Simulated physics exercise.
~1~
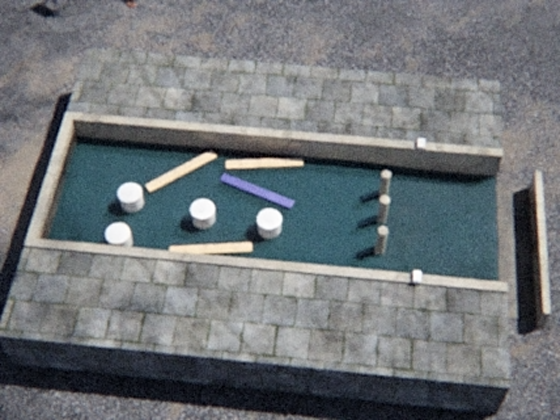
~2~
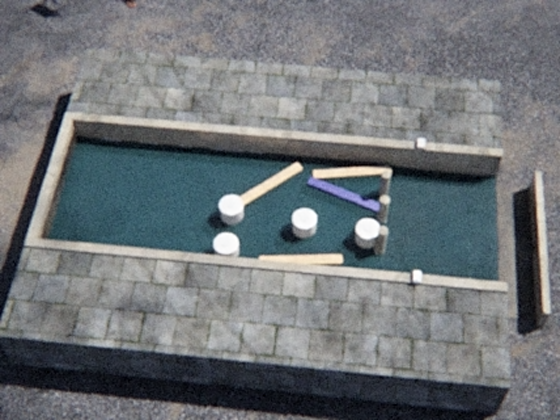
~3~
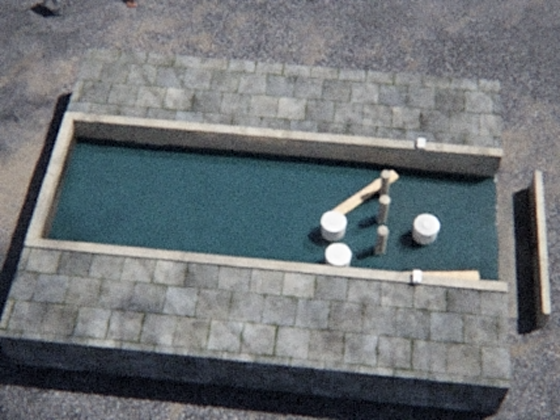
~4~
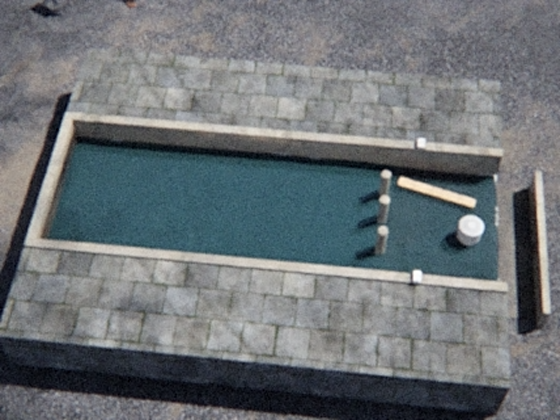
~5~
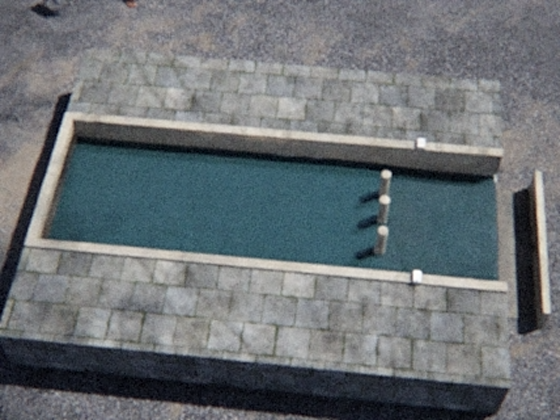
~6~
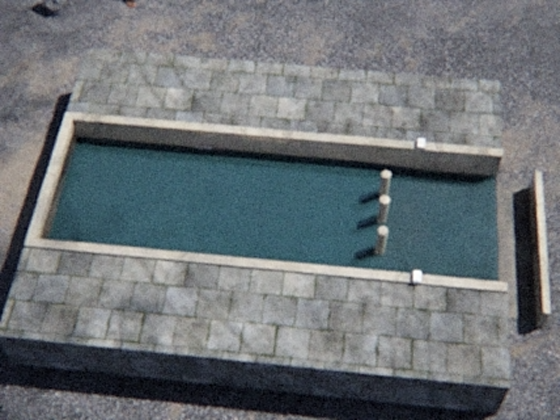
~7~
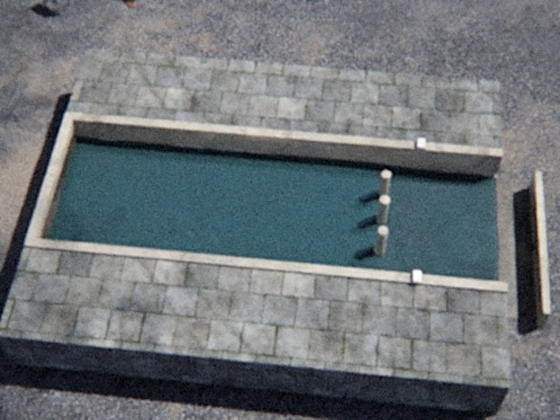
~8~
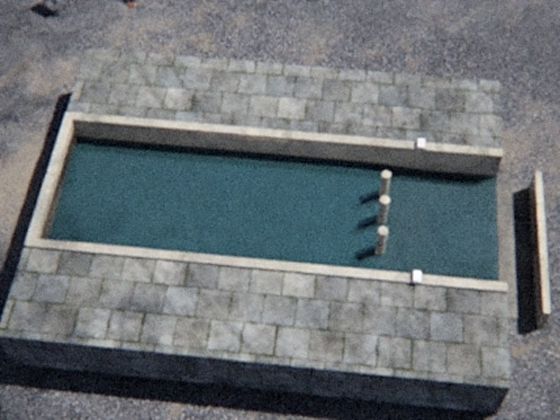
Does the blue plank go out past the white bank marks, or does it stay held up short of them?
It goes out past the white bank marks. It drifts right toward the posts and is then gone from the channel.
